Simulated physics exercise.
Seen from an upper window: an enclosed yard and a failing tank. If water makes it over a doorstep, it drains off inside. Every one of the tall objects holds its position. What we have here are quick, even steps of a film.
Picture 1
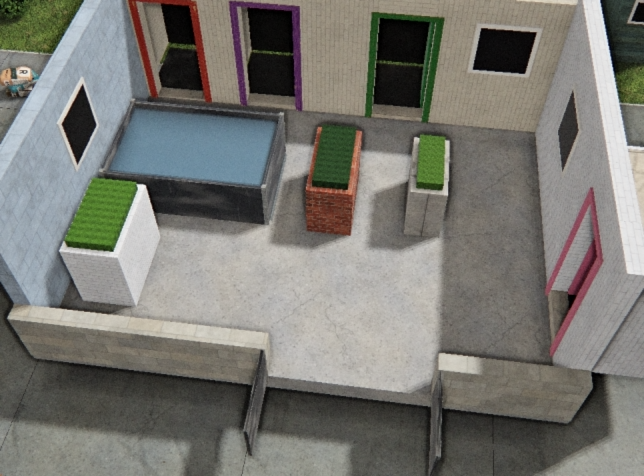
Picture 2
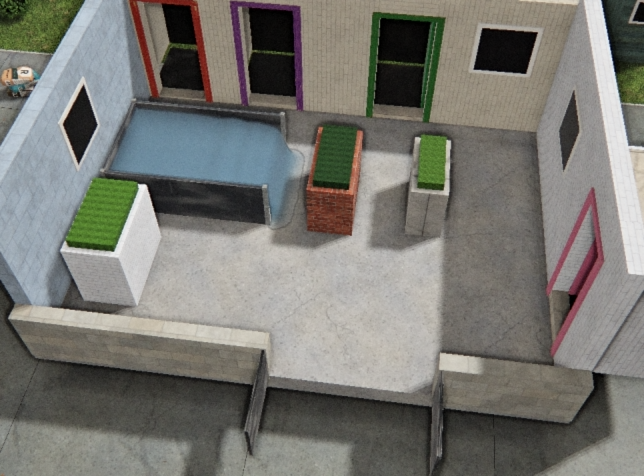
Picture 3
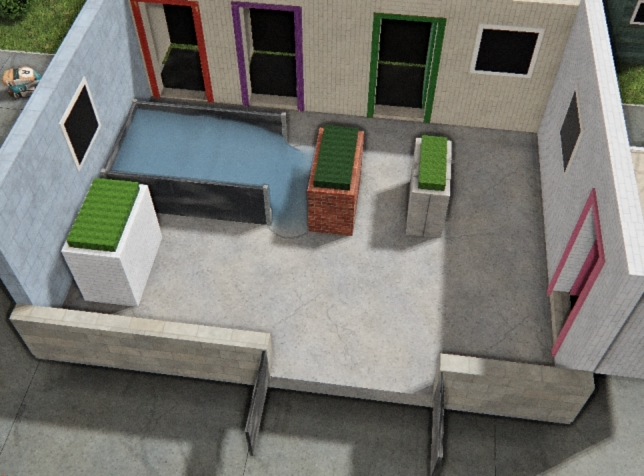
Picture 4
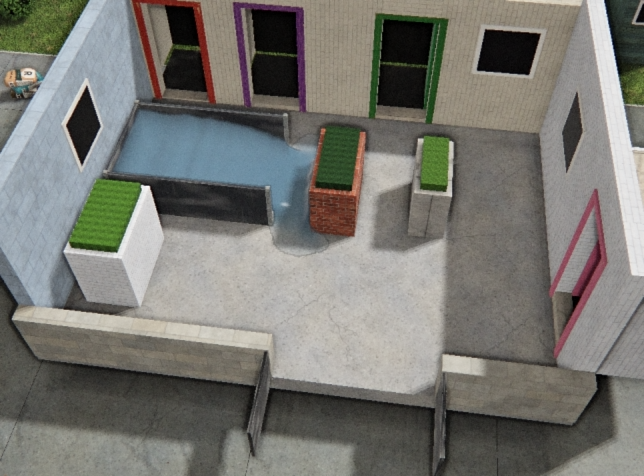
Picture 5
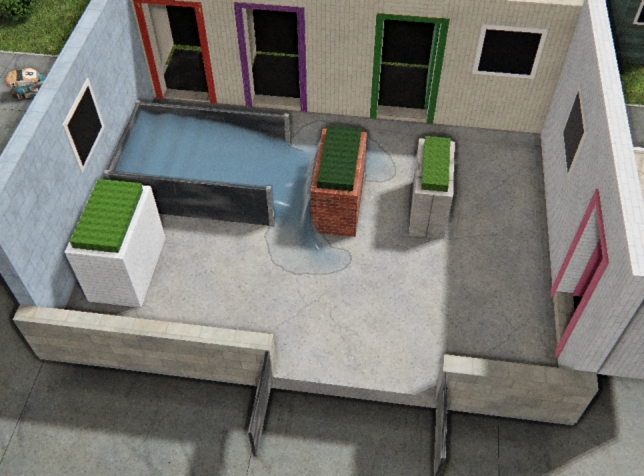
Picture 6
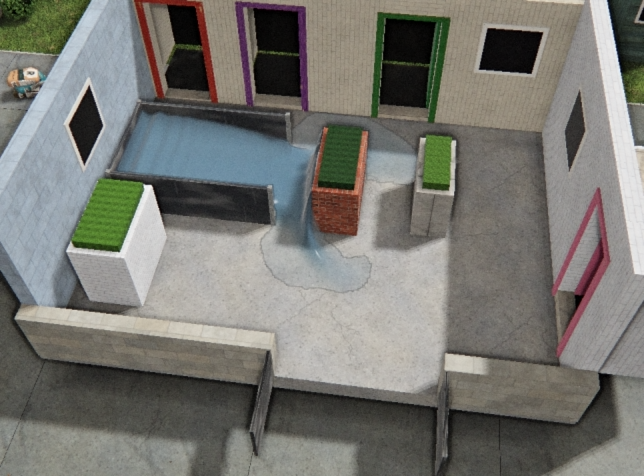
In the video, a walled yard holds a dark tank of water and grass-topped blocks; the tank's right end opens and water pours out, reaches the brick block, then spreads around both sides of it across the pale floor.
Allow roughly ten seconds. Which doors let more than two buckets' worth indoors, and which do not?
Outcome: The pink door lets in little enough there, the red door lets too much in there, the green door lets too much in there, the purple door lets in little enough there.
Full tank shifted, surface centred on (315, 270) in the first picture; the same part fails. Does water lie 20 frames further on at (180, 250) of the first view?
My call for that spot: Not reached.
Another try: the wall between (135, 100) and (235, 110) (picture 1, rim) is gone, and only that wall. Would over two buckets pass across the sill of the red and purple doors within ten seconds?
Outcome - red door breaks the threshold, purple door breaks the threshold.
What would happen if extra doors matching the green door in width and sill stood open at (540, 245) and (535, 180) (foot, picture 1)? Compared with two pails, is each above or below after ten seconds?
Comes up short; tops it.
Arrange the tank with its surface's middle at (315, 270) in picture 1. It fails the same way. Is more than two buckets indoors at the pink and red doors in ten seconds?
Both checked - pink door surpasses the limit, red door surpasses the limit.
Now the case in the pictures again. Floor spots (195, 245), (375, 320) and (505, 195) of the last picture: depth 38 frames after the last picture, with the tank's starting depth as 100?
In order: About 4, 10 and 12 in a hundred.
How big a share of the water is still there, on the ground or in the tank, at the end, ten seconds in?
72 %.
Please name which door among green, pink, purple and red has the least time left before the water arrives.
I'd say it's the door marked green.
A moment on, water covers 40 % of the floor; the pink door not reached, the red door not reached, the green door under two buckets in, the purple door not reached.
Next, water covers 55 % of the floor; the pink door not reached, the red door not reached, the green door over two buckets in, the purple door wet at the sill, nothing in.
Then, water covers 75 % of the floor; the pink door wet at the sill, nothing in, the red door wet at the sill, nothing in, the green door over two buckets in, the purple door under two buckets in.
Later, water covers 95 % of the floor; the pink door wet at the sill, nothing in, the red door under two buckets in, the green door over two buckets in, the purple door under two buckets in.
In the end, water covers 100 % of the floor; the pink door wet at the sill, nothing in, the red door over two buckets in, the green door over two buckets in, the purple door under two buckets in.
